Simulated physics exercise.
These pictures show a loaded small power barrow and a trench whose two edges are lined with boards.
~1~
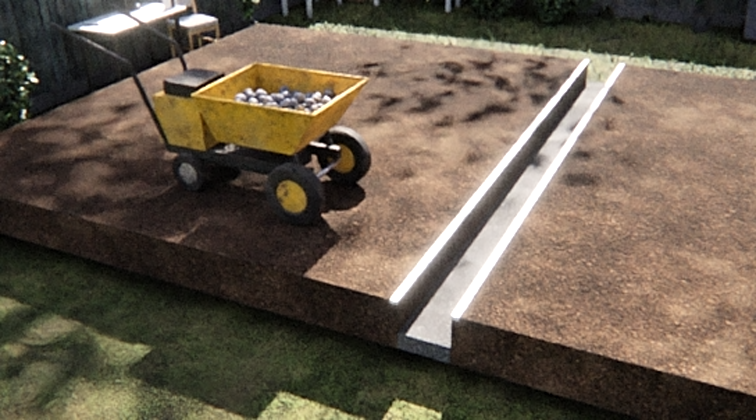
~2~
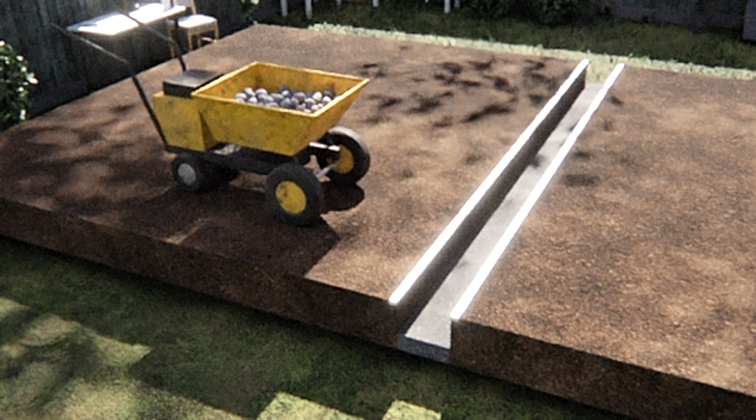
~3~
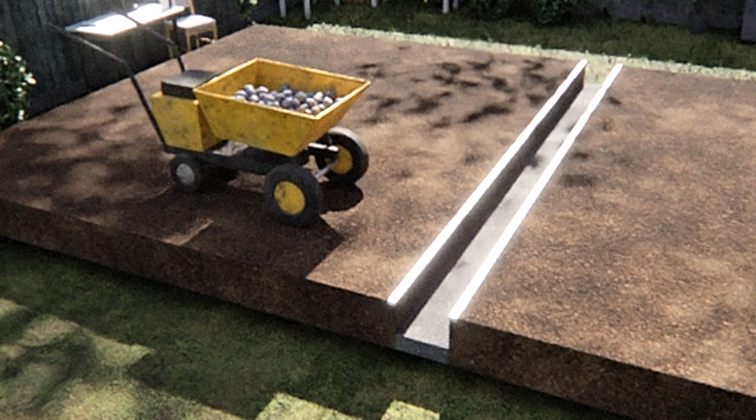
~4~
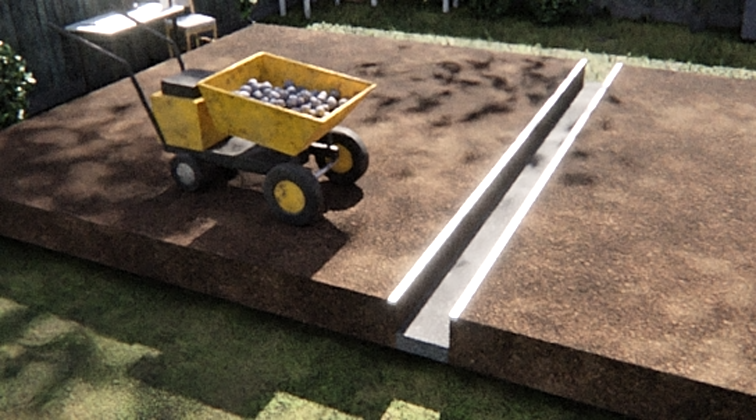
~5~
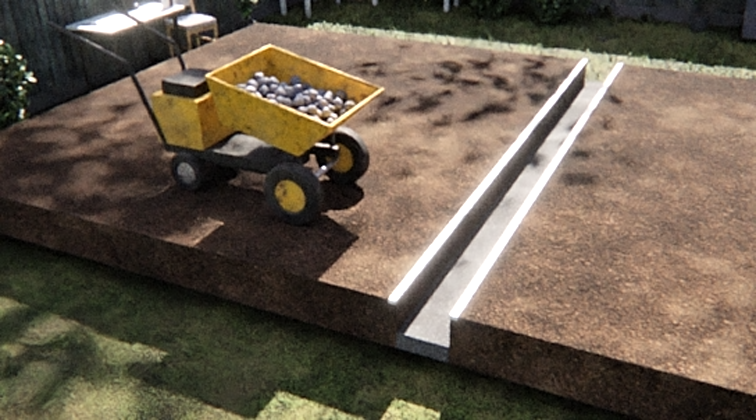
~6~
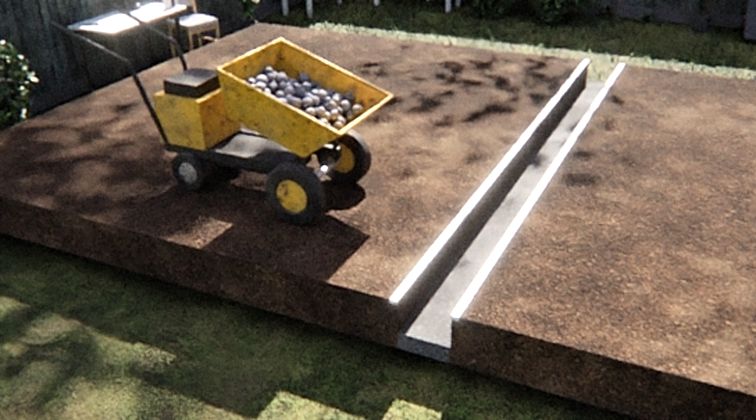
At the start, a yellow power barrow loaded with round cobbles sits with its skip level on brown soil, left of a narrow trench edged with pale boards. The skip then tilts gradually toward the right, its rear rising and front lip lowering, until it is clearly tipped with the cobbles still inside.
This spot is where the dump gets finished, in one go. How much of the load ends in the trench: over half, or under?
The trench will hold a lesser part of the load.
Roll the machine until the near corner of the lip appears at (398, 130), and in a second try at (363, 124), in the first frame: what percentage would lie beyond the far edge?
You'd get 50 in a hundred the first time and 0 in a hundred the second.
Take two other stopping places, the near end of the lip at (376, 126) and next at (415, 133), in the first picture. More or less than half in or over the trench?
Run 1 - a majority. Run 2 - a minority.
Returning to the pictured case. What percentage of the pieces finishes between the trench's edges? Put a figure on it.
My estimate is about 35 in a hundred.
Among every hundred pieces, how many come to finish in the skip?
Share in the skip: Around 15 %.
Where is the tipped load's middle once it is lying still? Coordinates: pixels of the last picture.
(442, 222).
Soon, skip tipped steeply; all in the skip.
A while on, skip tipped right over; most in the skip; about a quarter short of the trench; a stray few in or heaped over the trench; a stray few falling.
Towards the end, skip tipped right over; about a quarter in the skip; about half short of the trench; about a quarter in or heaped over the trench.
Finally, skip tipped right over; about a quarter in the skip; about half short of the trench; about a third in or heaped over the trench; none beyond it.
